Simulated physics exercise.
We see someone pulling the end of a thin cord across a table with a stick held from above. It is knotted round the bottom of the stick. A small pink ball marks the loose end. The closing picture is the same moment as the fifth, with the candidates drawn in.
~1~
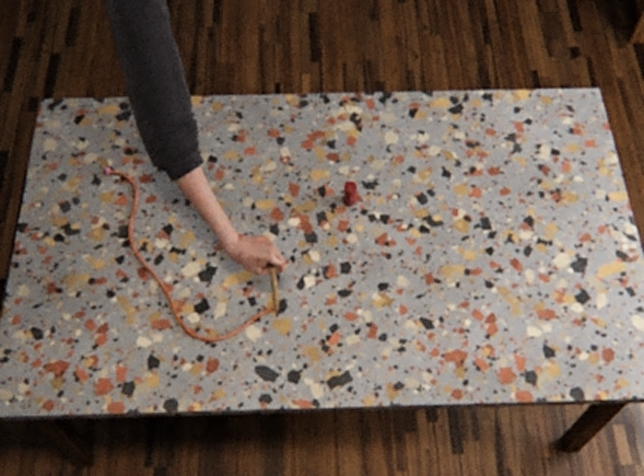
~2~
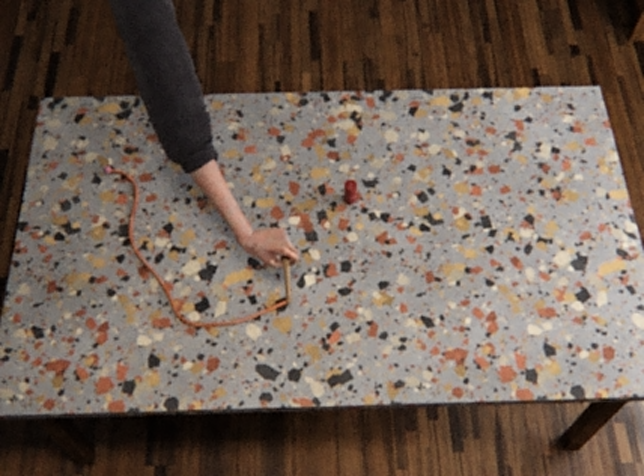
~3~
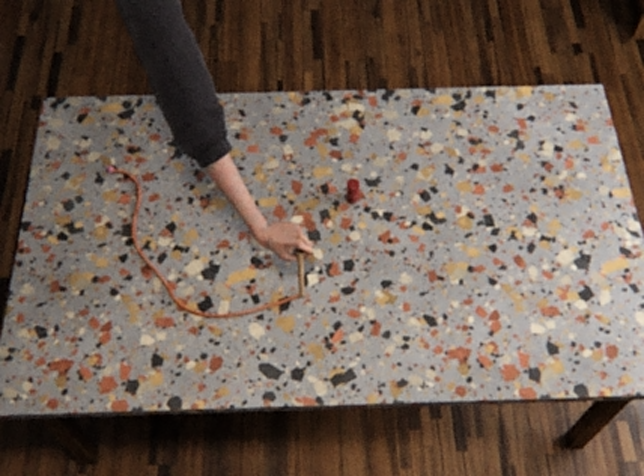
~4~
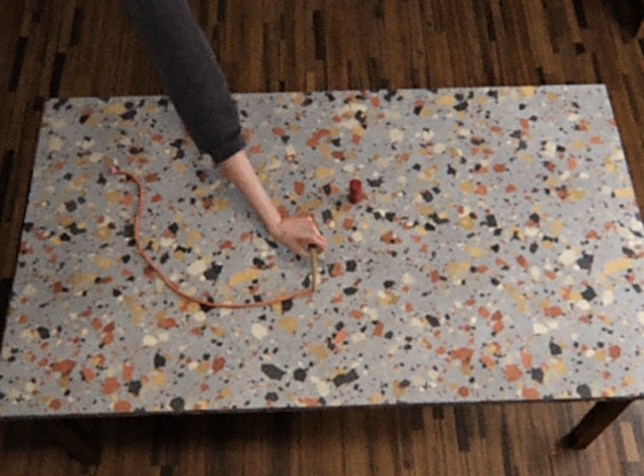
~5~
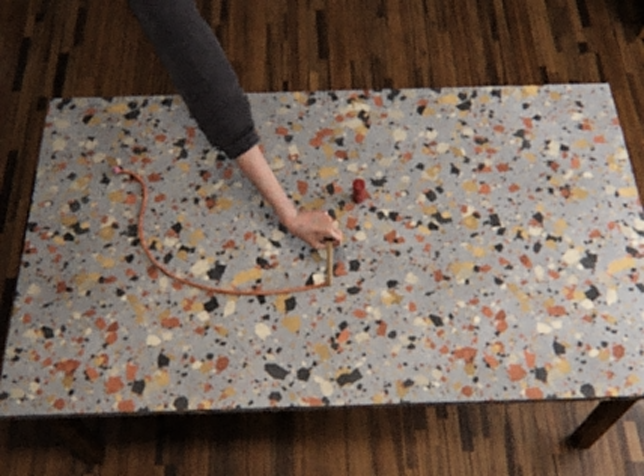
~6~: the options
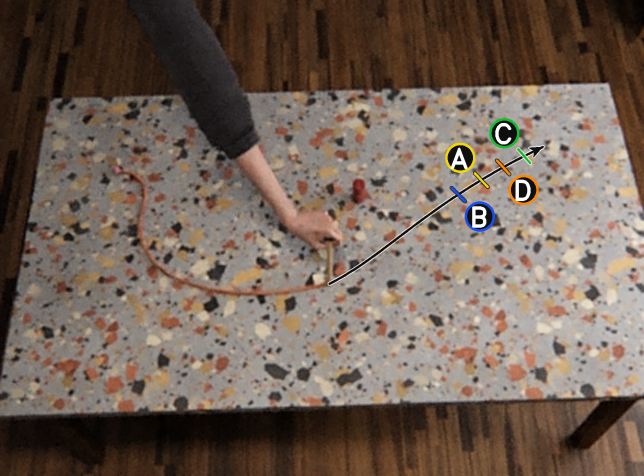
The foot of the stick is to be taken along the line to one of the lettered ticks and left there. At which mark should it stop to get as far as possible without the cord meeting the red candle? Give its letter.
All is well up to A.
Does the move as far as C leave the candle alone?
For that mark, no.
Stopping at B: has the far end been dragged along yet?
Yes.
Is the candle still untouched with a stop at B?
Yes.
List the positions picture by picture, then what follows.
In the first picture, free end (107, 171); red candle (350, 194).
In the second picture, free end (107, 170); red candle (350, 192).
In the third picture, free end (110, 169); red candle (353, 191).
In the fourth picture, free end (112, 170); red candle (355, 192).
In the fifth picture, free end (116, 170); red candle (359, 191).
On the marked copy, A at (481, 180); B at (458, 195); C at (524, 156); D at (503, 167); the route from (329, 284) via (440, 207) to (543, 147).
Taking A. A third of the way, foot of the stick (386, 247), middle of the cord (226, 251), free end (121, 171).
Two thirds of the way, foot of the stick (437, 210), middle of the cord (281, 230), free end (142, 191).
When it is over, foot of the stick (481, 181), middle of the cord (332, 212), free end (181, 207); nothing has been touched.
As for the rest, B is safe but short; C brings the cord against the candle; D brings the cord against the candle.
